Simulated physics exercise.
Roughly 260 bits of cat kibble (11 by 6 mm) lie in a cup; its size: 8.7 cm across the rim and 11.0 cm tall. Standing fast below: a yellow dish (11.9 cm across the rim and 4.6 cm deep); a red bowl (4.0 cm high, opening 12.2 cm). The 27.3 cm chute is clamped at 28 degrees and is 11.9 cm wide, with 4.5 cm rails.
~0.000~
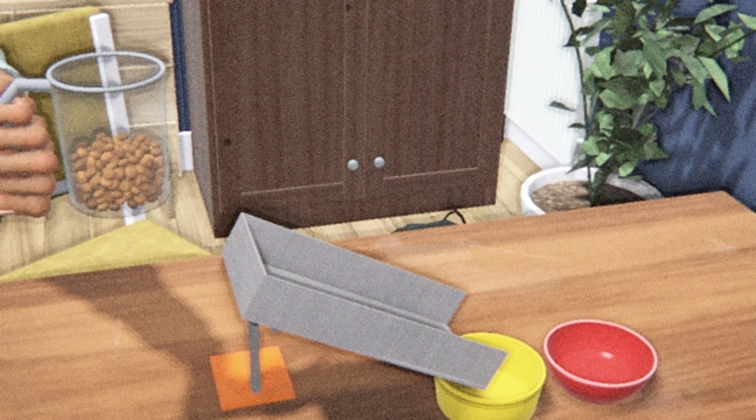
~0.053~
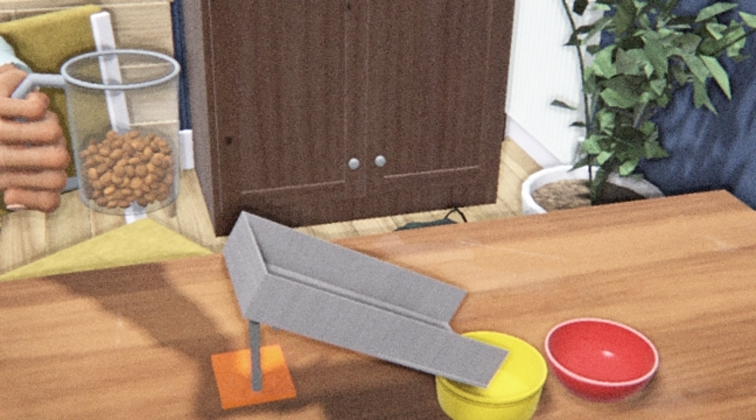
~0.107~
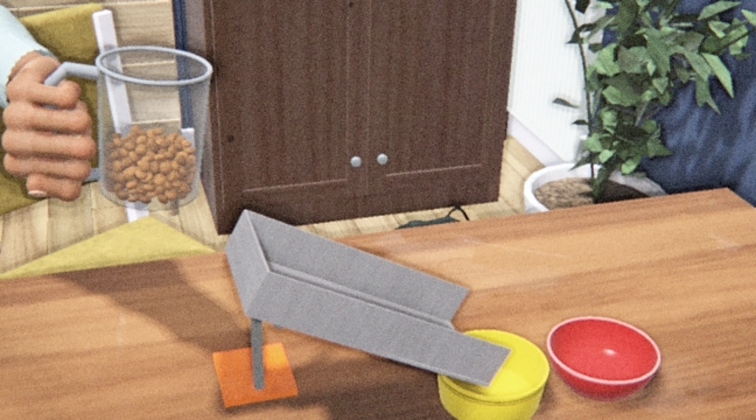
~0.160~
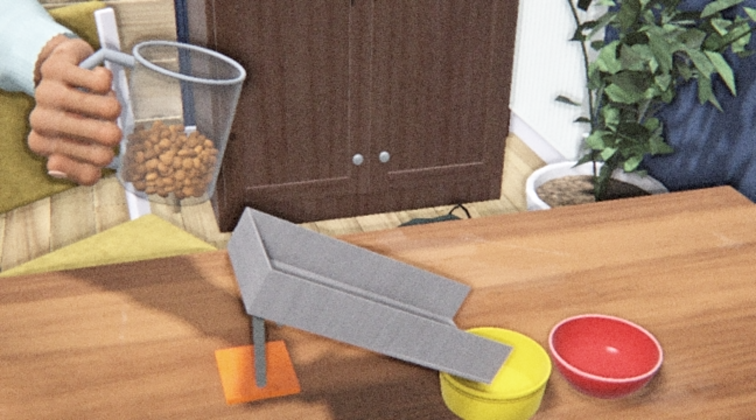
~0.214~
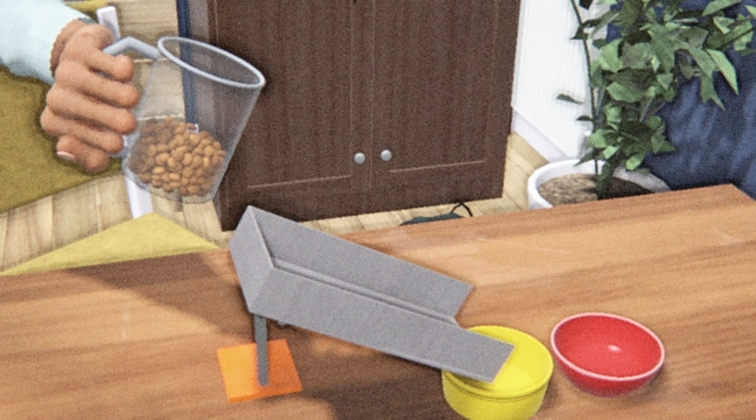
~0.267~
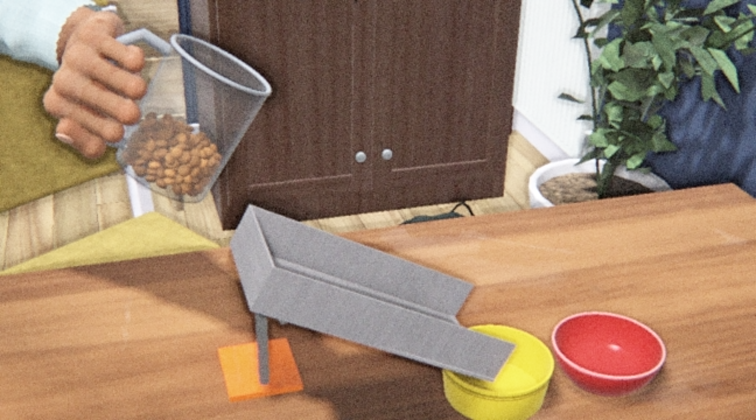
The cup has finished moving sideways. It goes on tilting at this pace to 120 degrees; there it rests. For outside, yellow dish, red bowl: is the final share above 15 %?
Outside everything: Over; in the yellow dish: Over; in the red bowl: Under.
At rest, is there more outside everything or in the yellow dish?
More ends in the yellow dish.
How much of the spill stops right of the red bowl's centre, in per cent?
Some 20 per cent.
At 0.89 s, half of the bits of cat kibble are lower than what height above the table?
Roughly 34 cm.
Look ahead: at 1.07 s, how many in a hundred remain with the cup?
Roughly 50 per cent.
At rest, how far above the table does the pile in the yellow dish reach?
Roughly 4.0 cm.
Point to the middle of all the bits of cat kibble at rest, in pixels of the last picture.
Around (510, 385).
After 0.51 s, tilt 68 degrees; cup 100 %; middle of all pieces near (157, 141).
After 0.71 s, tilt 98 degrees; cup 100 %; middle of all pieces near (160, 133).
After 0.89 s, tilt 120 degrees; slope 10 %, cup 90 %; middle of all pieces near (184, 147).
After 1.07 s, tilt 120 degrees; slope 50 %, cup 50 %; middle of all pieces near (244, 208).
At rest (2.7 s), red bowl 0 %, outside 20 %, slope 0 %, cup 0 %, yellow dish 75 %.
